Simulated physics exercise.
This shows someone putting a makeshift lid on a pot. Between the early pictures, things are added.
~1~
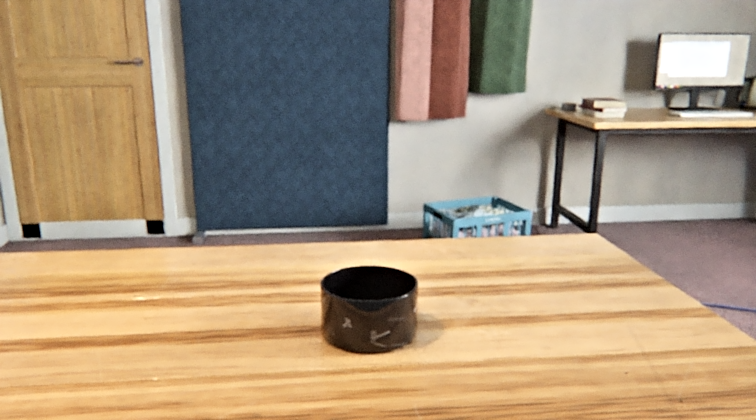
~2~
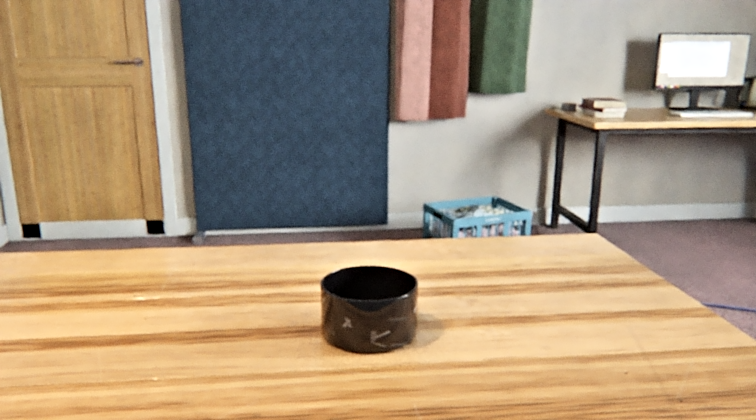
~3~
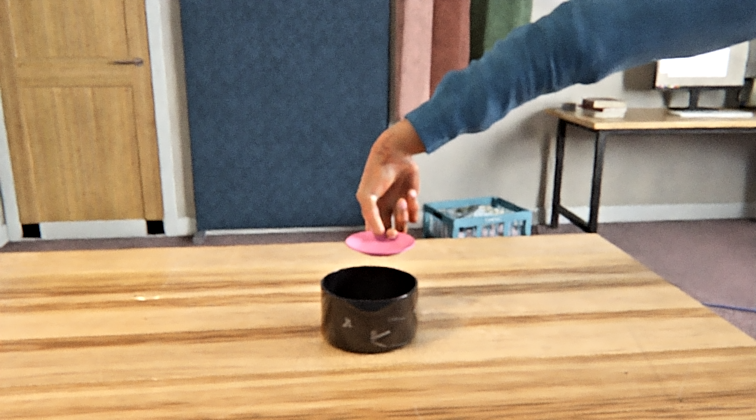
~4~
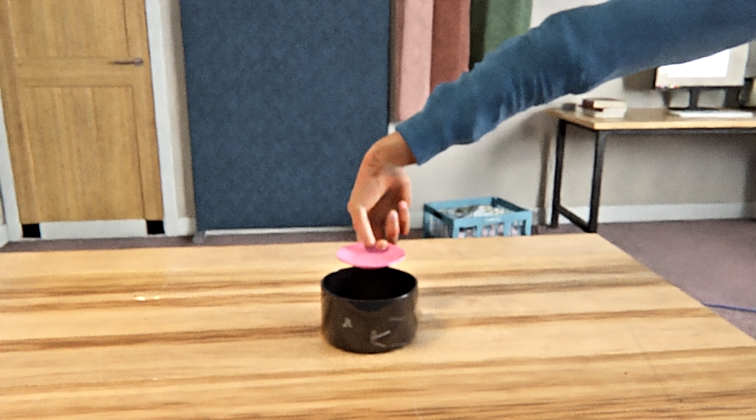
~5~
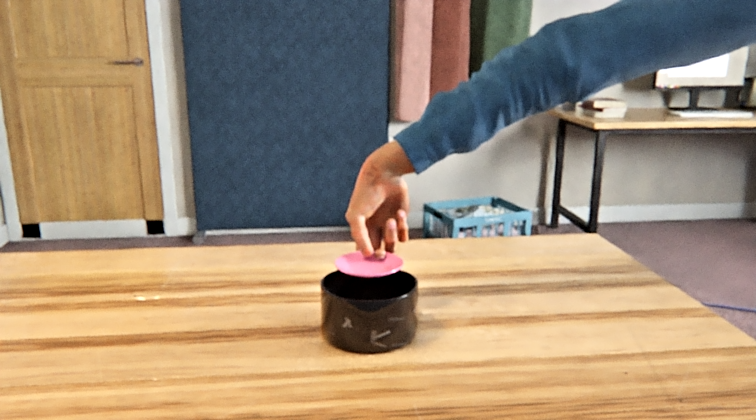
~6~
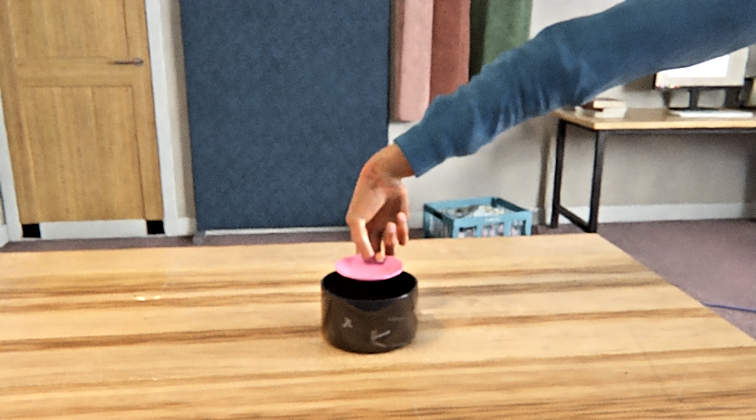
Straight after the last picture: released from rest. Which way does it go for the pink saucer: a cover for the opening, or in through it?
The pink saucer goes in through it.
Then, 0.14 s after the last picture, pink saucer moved a little near (369, 302).
At rest, the pink saucer slips past the rim, near (369, 324).
